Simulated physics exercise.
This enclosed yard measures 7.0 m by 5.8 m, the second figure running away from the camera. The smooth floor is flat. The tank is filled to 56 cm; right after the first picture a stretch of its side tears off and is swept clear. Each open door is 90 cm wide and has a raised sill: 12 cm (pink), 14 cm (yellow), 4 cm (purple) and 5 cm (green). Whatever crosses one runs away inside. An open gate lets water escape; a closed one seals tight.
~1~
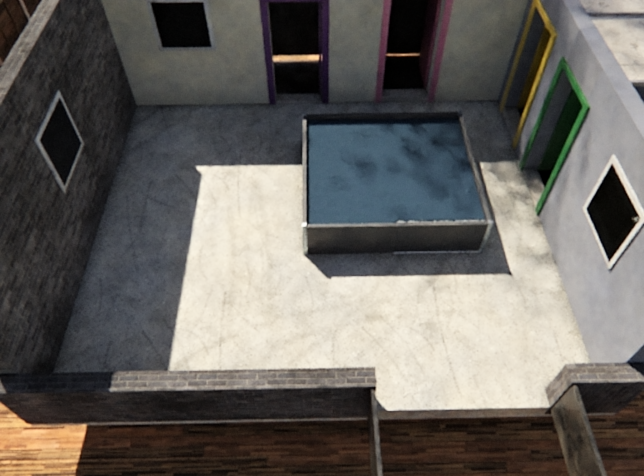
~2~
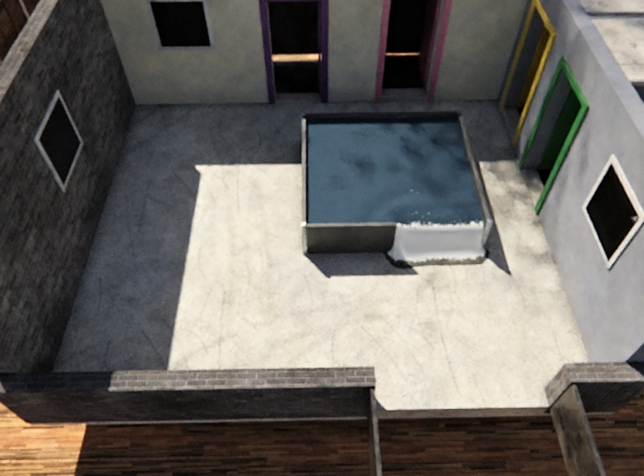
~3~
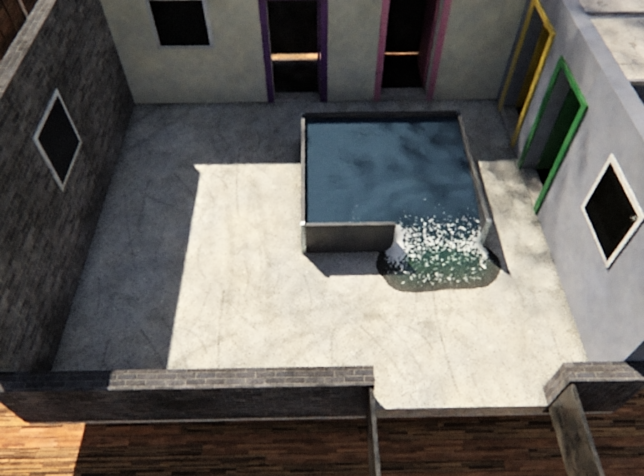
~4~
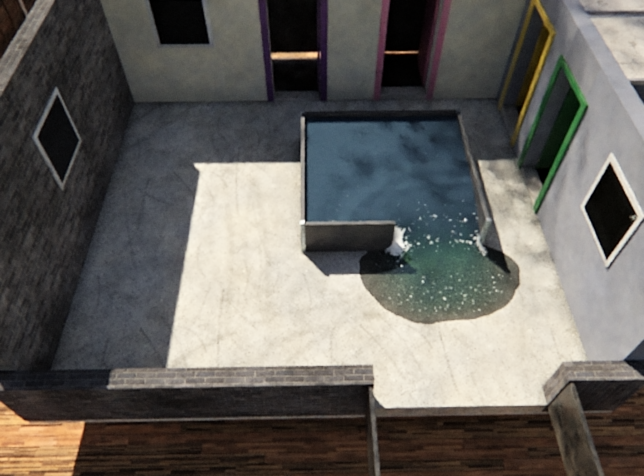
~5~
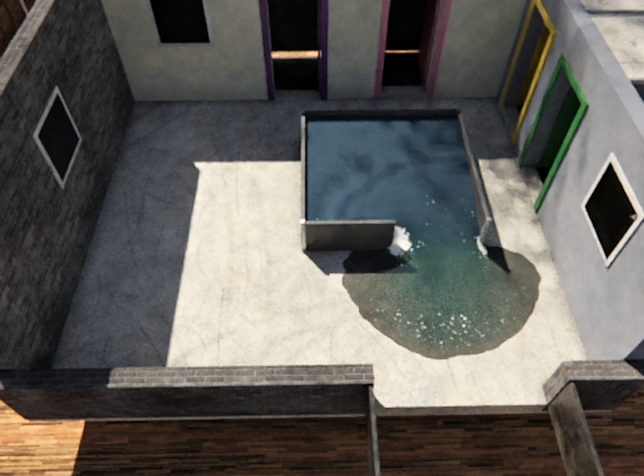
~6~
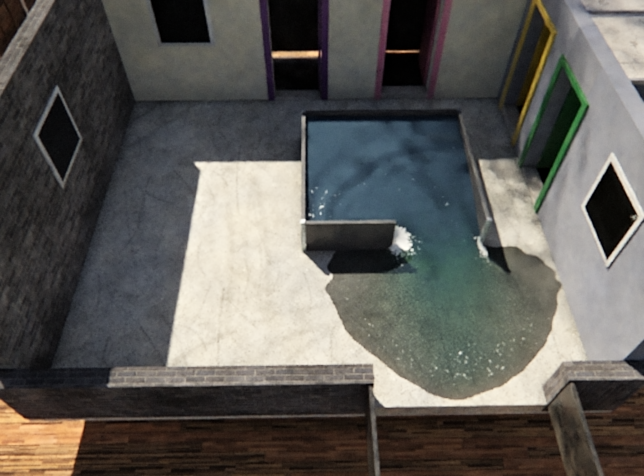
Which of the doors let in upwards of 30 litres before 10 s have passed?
Within that time: At the pink door it stays under the limit; at the yellow door it stays under the limit; at the purple door it stays under the limit; at the green door it keeps below the limit.
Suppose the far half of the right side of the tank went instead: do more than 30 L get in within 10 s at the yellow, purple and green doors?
Then: Yellow past it, purple below, green past it.
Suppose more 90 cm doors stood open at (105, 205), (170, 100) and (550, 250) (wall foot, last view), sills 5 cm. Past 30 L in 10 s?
In turn: Below, not over, under.
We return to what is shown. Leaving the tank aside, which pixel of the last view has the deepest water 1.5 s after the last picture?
Near (585, 385).
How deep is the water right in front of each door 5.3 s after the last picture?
Depths in cm: Pink 0, yellow 2, purple 0, green 3.
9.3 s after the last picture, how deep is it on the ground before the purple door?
Roughly 1.5 cm deep.
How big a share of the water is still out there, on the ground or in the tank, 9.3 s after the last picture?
Some 42 per cent remains.
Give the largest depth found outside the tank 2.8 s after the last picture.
About 25 cm.
Then, 0.7 s after the last picture water covers 20 % of the floor and is deepest (32 cm) near (459, 259); pink door not reached, yellow door not reached, purple door not reached, green door not reached.
Then, 1.5 s after the last picture water covers 20 % of the floor and is deepest (36 cm) near (585, 385); pink door not reached, yellow door not reached, purple door not reached, green door not reached.
Then, 2.8 s after the last picture water covers 30 % of the floor and is deepest (25 cm) near (585, 385); pink door not reached, yellow door not reached, purple door not reached, green door not reached.
Then, 5.3 s after the last picture water covers 45 % of the floor and is deepest (18 cm) near (571, 385); pink door not reached, yellow door 2 cm at the sill, 0 L in, purple door not reached, green door 3 cm at the sill, 0 L in.
Then, 9.3 s after the last picture water covers 60 % of the floor and is deepest (10 cm) near (568, 334); pink door 4 cm at the sill, 0 L in, yellow door 6 cm at the sill, 0 L in, purple door 2 cm at the sill, 0 L in, green door 2 cm at the sill, 0 L in.
